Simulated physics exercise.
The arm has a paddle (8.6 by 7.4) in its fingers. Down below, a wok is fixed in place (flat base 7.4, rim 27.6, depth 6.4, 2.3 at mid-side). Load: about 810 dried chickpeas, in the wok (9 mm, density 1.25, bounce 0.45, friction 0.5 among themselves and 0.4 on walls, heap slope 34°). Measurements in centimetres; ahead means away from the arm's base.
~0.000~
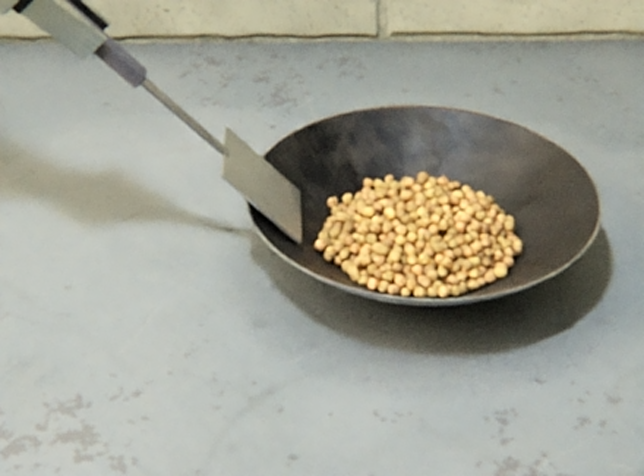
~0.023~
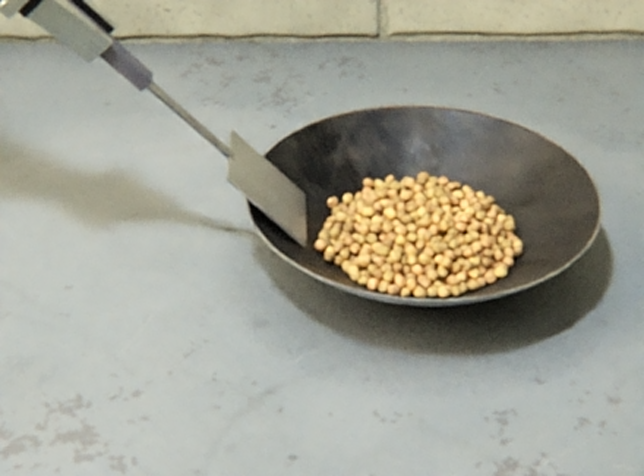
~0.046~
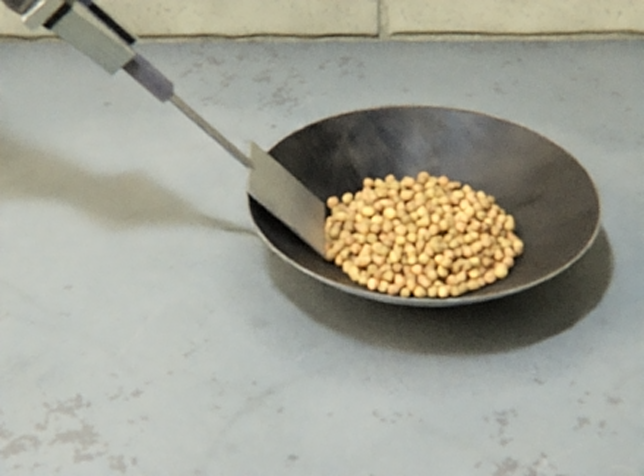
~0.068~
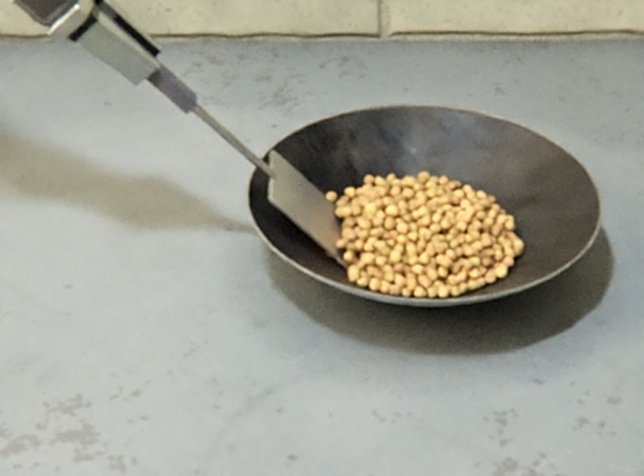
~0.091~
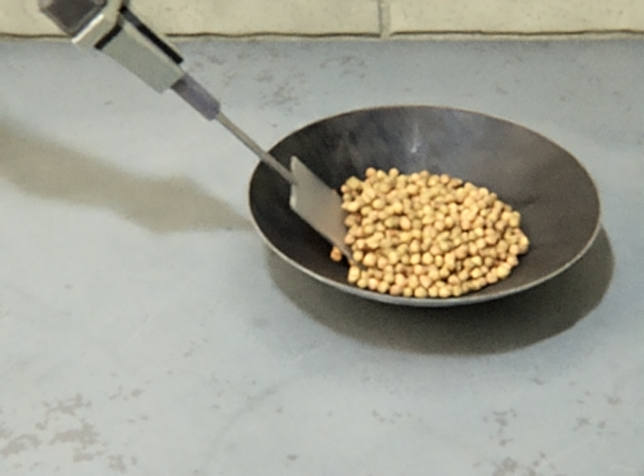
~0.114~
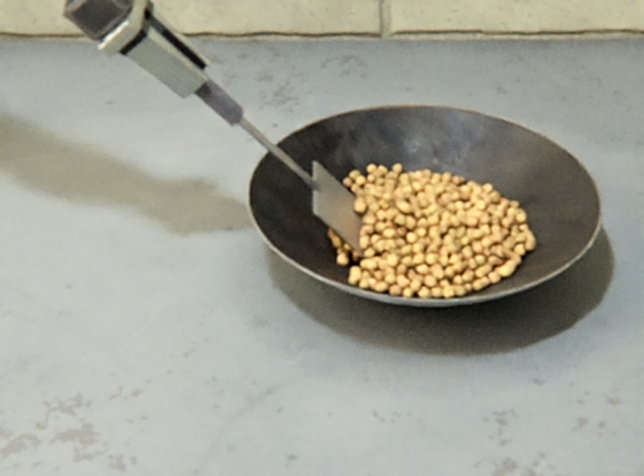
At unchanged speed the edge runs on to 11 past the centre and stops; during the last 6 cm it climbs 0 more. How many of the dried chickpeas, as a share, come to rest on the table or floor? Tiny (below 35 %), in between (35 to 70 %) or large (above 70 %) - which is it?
In between, so 35 to 70 %.
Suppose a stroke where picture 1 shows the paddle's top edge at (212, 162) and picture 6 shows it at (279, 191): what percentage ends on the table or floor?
Roughly 30 %.
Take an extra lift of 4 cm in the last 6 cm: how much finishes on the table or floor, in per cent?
Some 35 in a hundred.
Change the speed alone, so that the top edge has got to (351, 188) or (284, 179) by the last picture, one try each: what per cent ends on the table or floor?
I'd estimate close to 45 and 30 in a hundred.
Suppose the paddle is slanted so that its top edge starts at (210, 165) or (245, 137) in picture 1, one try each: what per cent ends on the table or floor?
Some 40 and 40 per cent.
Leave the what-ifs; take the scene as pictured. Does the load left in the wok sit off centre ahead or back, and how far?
I'd put it at roughly 3.0 cm toward the front.
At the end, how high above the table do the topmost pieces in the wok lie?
Top of the heap: Roughly 7.0 cm above the table top.
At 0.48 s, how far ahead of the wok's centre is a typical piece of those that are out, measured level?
Roughly 22 cm.
By 0.18 s, sloping 47°, highest piece 6 above the table; 809 in the wok.
By 0.25 s, sloping 47°, highest piece 8 above the table; 809 in the wok.
By 0.48 s, sloping 47°, highest piece 7 above the table; 464 in the wok, 332 on the table or floor, 13 on the blade or in flight.
By 1.53 s, sloping 47°, highest piece 7 above the table; 464 in the wok, 345 on the table or floor.
Final count, 464 in the wok, 345 on the table or floor. That is 43 % on the table or floor.
